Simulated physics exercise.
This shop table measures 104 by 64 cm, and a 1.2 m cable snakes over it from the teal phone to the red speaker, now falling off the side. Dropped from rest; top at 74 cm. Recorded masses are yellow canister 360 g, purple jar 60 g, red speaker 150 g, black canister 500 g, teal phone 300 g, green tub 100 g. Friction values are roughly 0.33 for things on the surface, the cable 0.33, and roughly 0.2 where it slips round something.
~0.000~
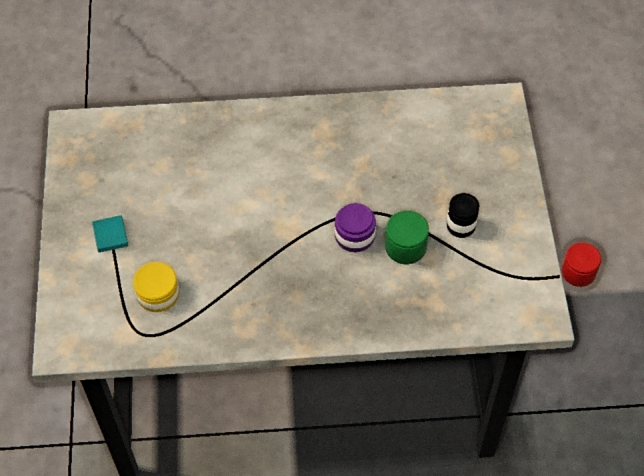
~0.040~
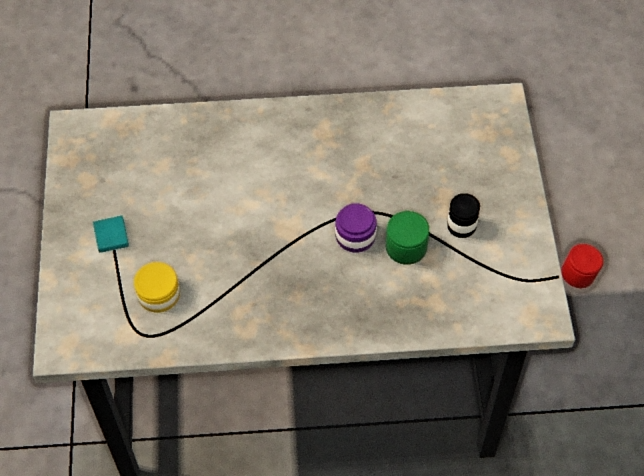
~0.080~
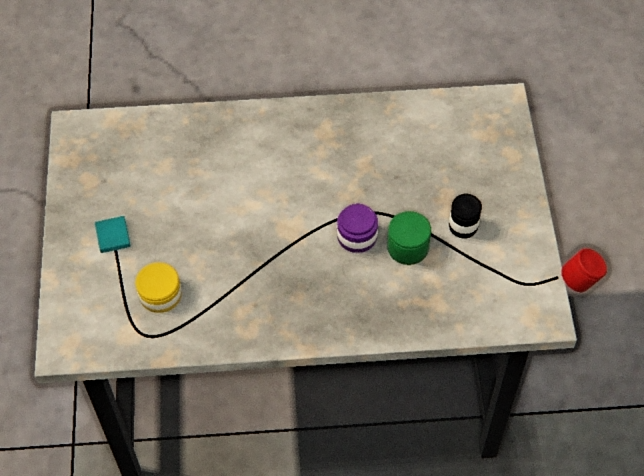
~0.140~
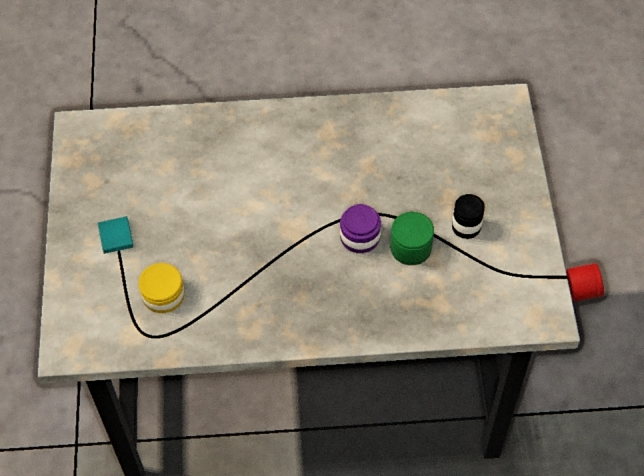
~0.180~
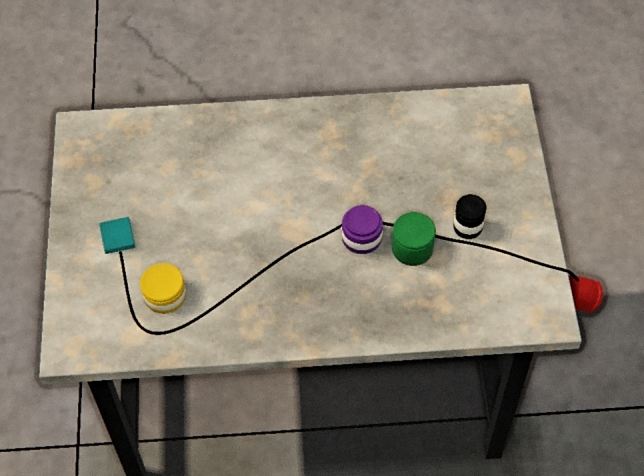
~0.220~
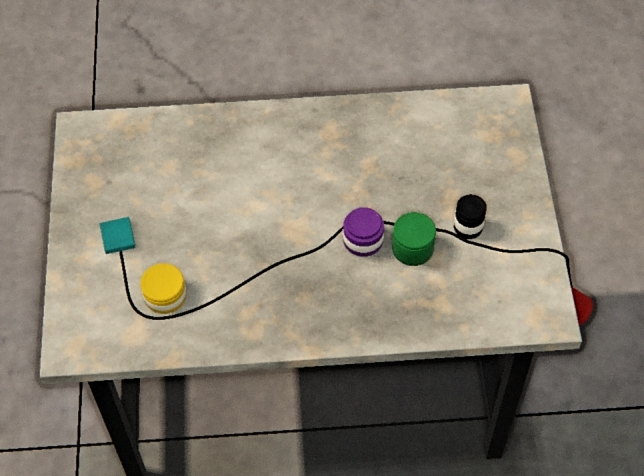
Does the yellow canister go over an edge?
Expect the yellow canister to be still on top.
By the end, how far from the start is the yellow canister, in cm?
I'd say around 2 cm for the yellow canister.
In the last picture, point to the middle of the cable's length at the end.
The halfway point sits near pixel (378, 256).
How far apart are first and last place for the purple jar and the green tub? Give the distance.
Purple jar 20 cm, green tub 4 cm, roughly.
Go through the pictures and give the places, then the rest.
In the first picture, yellow canister (155, 280); cable runs through (504, 274) (300, 238) (207, 307) (123, 304).
In the second picture, red speaker (585, 258); cable runs through (504, 275) (300, 238) (124, 305).
In the third picture, red speaker (584, 270); cable runs through (505, 276) (302, 238) (126, 305).
In the fourth picture, red speaker (585, 282); cable runs through (510, 274) (305, 239) (129, 305).
In the fifth picture, red speaker (581, 294); cable runs through (530, 261) (314, 240) (131, 306).
In the sixth picture, yellow canister (162, 281); cable runs through (554, 251) (446, 232) (336, 235) (234, 289) (133, 305).
After 0.5 s, the cable's tail end at (124, 255); yellow canister 2 cm off its start, purple jar 16 cm off its start, red speaker over the edge.
After 0.7 s, the cable's tail end at (124, 256); yellow canister 3 cm off its start, purple jar 19 cm off its start, red speaker over the edge.
After 1.0 s, the cable's tail end at (124, 256); yellow canister 3 cm off its start at (169, 269), purple jar 19 cm off its start at (392, 297), red speaker over the edge.
After 1.2 s, the cable's tail end at (124, 256); yellow canister 3 cm off its start, purple jar 19 cm off its start, green tub 5 cm off its start.
After 2.4 s, the cable's tail end at (124, 256); yellow canister 3 cm off its start at (169, 269), purple jar 19 cm off its start at (392, 297), red speaker over the edge, green tub 5 cm off its start at (420, 249).
